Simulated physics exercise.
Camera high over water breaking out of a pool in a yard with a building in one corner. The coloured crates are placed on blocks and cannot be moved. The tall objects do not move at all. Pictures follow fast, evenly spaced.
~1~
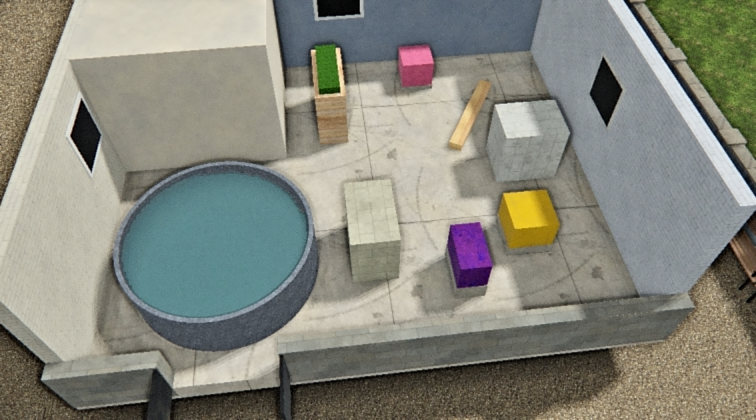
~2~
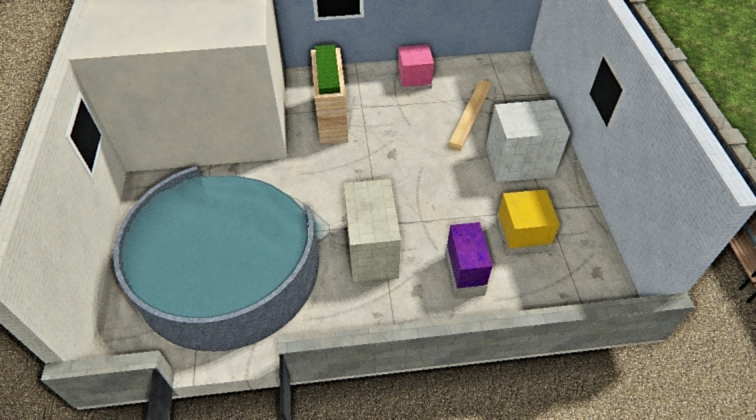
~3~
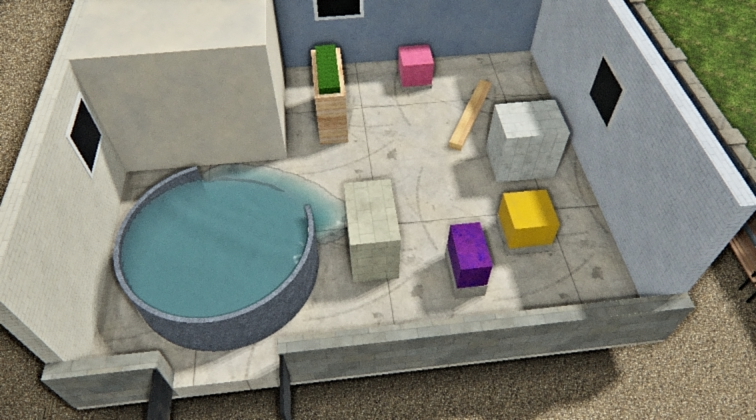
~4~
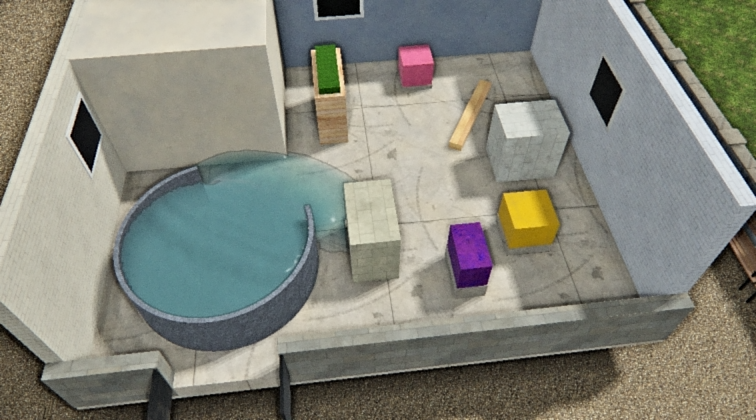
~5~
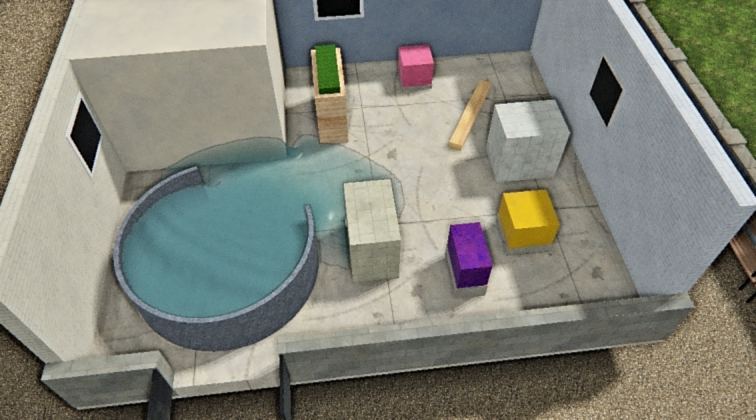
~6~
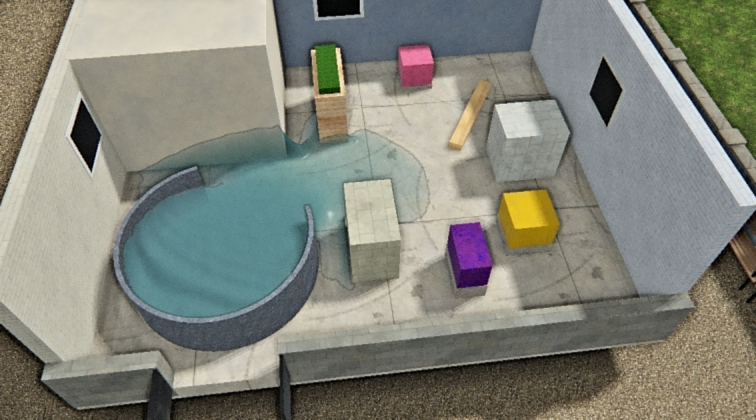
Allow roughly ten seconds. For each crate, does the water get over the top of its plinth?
The pink crate gets wet; the yellow crate gets wet; the purple crate stays dry.
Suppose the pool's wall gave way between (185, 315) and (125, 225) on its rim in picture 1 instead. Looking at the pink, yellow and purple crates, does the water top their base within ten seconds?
I'd say the pink crate stays clear, while the yellow crate stays clear and the purple crate stays clear.
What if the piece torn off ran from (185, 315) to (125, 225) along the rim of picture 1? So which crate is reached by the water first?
That would be the one in purple.
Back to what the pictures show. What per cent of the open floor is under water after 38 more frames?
I'd estimate some 95 per cent.
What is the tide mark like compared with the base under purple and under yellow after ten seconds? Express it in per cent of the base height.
70 and 160 per cent, in that order.
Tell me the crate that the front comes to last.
It would be the one in purple.
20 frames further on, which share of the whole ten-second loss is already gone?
About 0 per cent.
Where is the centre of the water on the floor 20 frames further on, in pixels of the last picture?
Estimate: (342, 183).
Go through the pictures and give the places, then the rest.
Still water in the pool at (216, 237), in the first picture.
Water pours out on the pool's far side and has run to a hidden place, in the second picture.
Water pours out on the pool's far side and has run to a hidden place, in the third picture.
The front is at a hidden place, out from the gap on the pool's far side, in the fourth picture.
Water pours out on the pool's far side and has run to (395, 184), in the fifth picture.
Water pours out on the pool's far side and has run to (418, 170), in the sixth picture.
A moment on, water covers 40 % of the floor; the pink crate water round its plinth, the yellow crate not reached, the purple crate not reached.
Next, water covers 60 % of the floor; the pink crate water round its plinth, the yellow crate water round its plinth, the purple crate not reached.
Then, water covers 80 % of the floor; the pink crate water round its plinth, the yellow crate water round its plinth, the purple crate water round its plinth.
Later, water covers 95 % of the floor; the pink crate water round its plinth, the yellow crate water round its plinth, the purple crate water round its plinth.
In the end, water covers 100 % of the floor; the pink crate was topped, the yellow crate was topped, the purple crate stayed above the water.
